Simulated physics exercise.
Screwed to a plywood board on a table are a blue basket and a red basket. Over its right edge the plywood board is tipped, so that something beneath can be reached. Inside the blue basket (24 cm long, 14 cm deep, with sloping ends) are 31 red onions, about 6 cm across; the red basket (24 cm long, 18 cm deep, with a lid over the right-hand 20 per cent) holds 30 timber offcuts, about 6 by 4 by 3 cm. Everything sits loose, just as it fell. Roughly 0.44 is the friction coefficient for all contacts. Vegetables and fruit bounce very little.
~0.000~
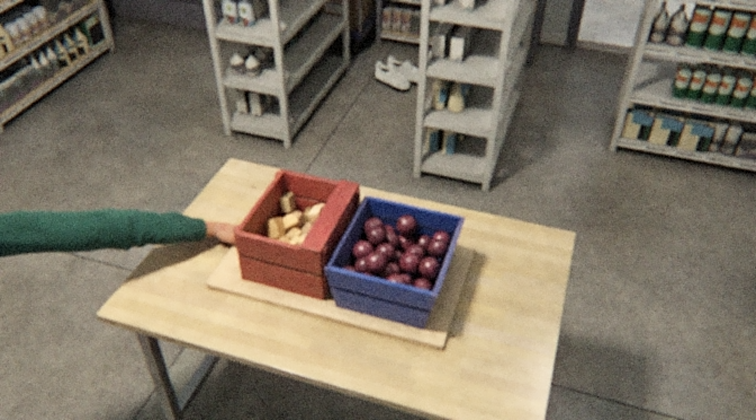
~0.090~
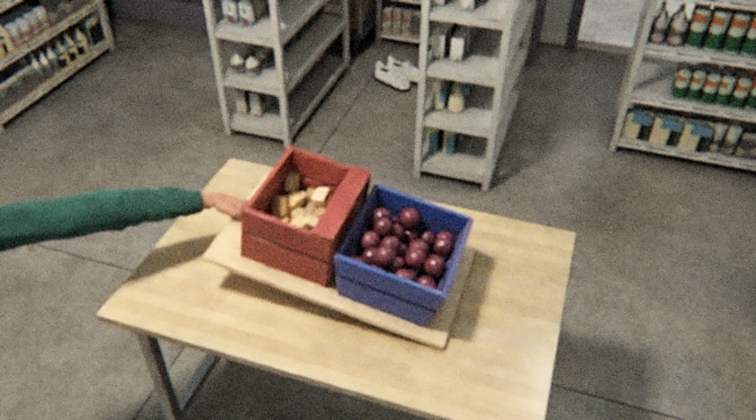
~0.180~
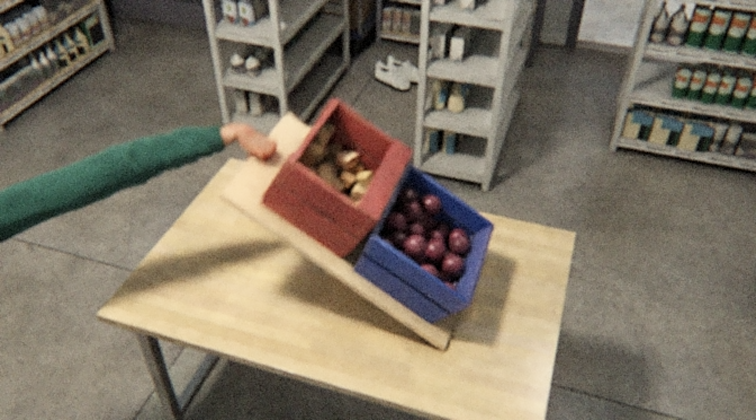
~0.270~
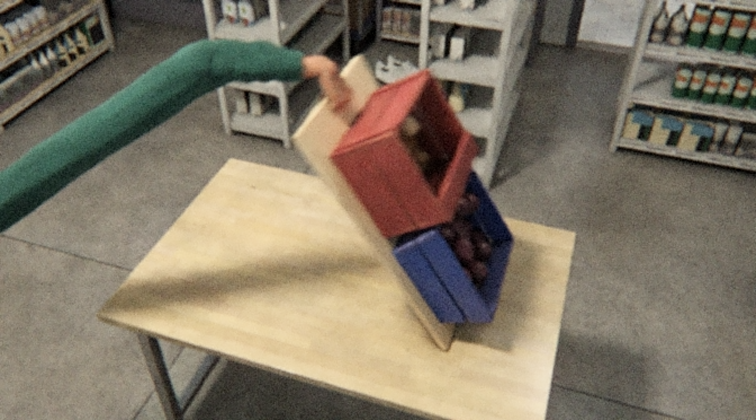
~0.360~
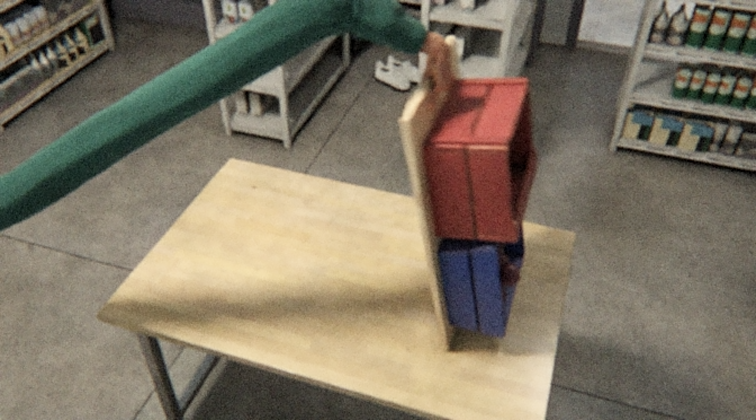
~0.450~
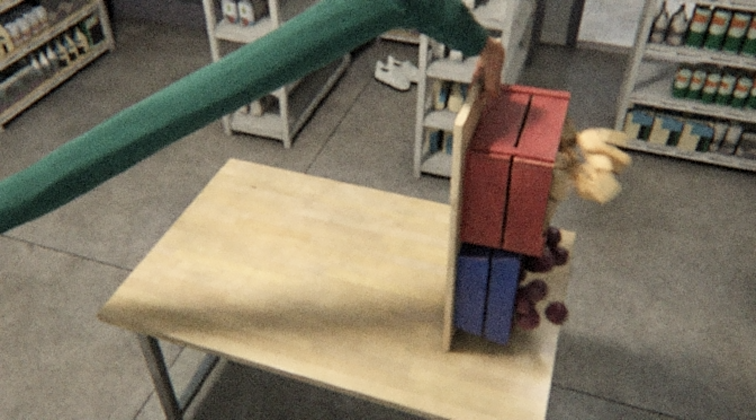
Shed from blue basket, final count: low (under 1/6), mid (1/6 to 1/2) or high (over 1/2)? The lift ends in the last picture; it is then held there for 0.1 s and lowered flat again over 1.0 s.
High.
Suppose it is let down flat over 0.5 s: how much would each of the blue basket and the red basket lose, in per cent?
Well, that would cost the blue basket 100 per cent and the red basket 80 per cent.
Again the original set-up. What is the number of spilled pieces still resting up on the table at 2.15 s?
I'd put it at close to 5.
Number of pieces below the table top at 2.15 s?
About 50.
After 0.72 s, tilt 81°; 28 of 31 out of the blue basket and 24 of 30 out of the red basket.
After 1.06 s, tilt 43°; 30 of 31 out of the blue basket and 24 of 30 out of the red basket.
After 1.54 s, tilt 0°; 30 of 31 out of the blue basket and 24 of 30 out of the red basket.
Outcome (at 2.15 s), 30 of 31 out of the blue basket and 24 of 30 out of the red basket. Asked share, 30 of 31, 97 per cent.
